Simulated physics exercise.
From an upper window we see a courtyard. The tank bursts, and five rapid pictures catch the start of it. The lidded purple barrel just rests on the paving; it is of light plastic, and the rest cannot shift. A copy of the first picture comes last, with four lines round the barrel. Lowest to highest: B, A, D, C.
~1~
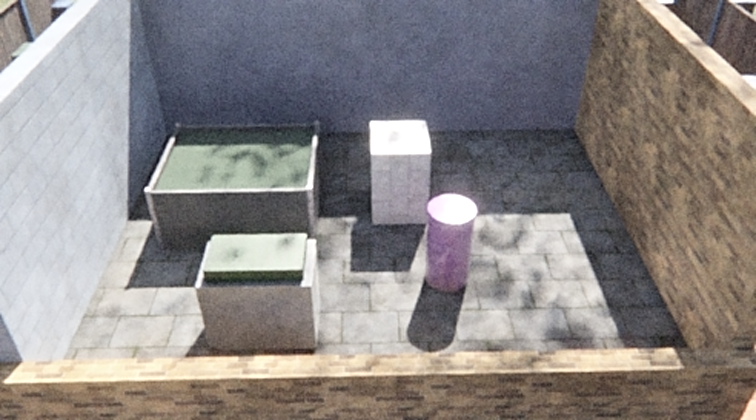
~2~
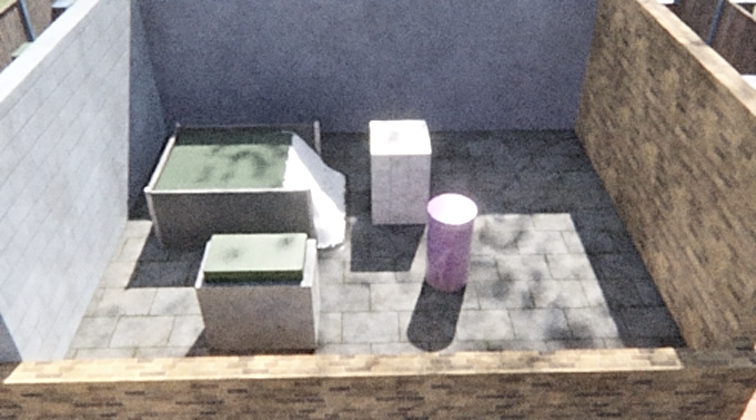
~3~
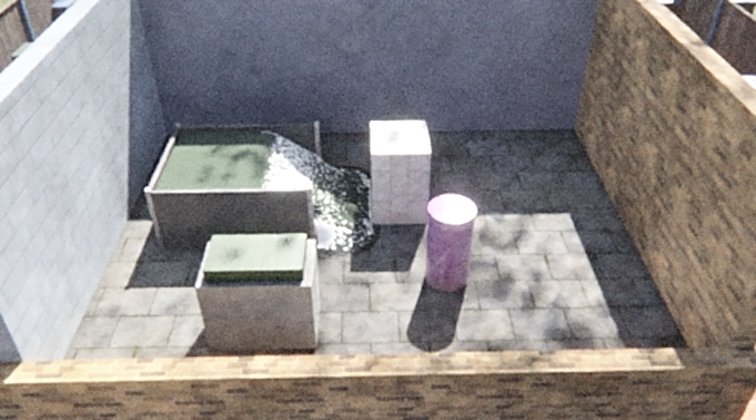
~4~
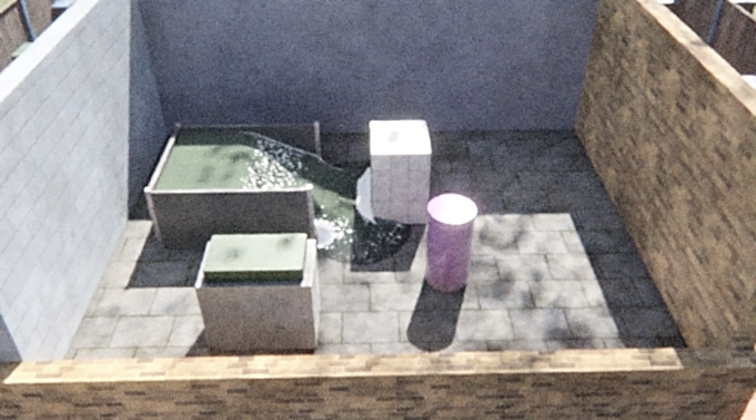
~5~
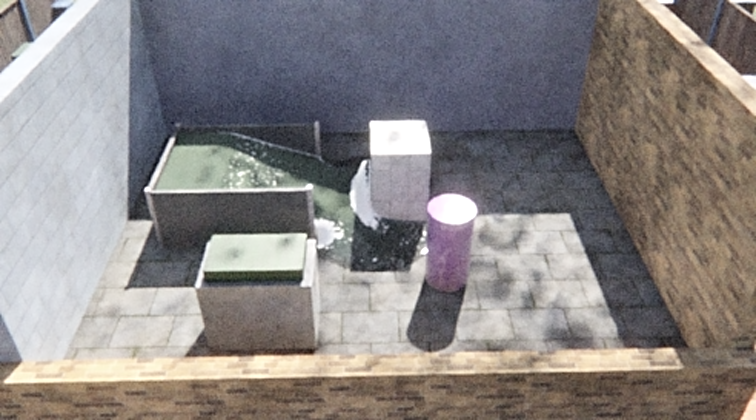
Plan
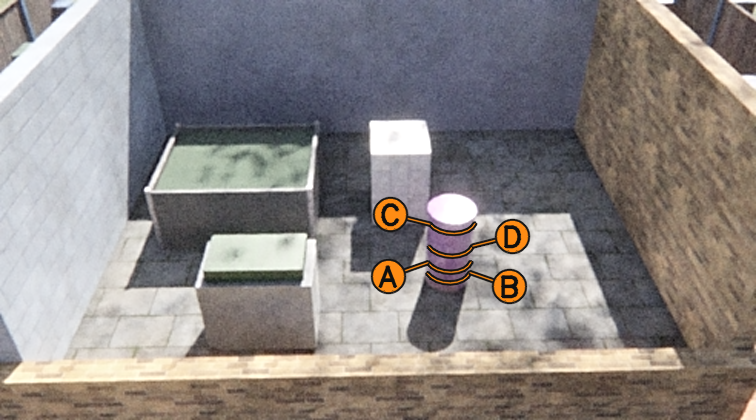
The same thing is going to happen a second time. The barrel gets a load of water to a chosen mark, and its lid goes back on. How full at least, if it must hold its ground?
Mark D.
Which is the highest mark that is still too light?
Here it is mark A.
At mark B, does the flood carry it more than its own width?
Yes.
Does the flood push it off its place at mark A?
Yes, that goes wrong.
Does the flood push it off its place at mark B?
Yes, that goes wrong.
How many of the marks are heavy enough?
Two.
On the marked copy, A at (451, 272); B at (450, 282); C at (454, 233); D at (452, 256); from the bottom up B, A, D, C.
Choosing A, it is pushed about half its own width away.
Choosing B, it is pushed about 3 times its own width away.
Choosing C, it does not move.
Choosing D, it does not move.
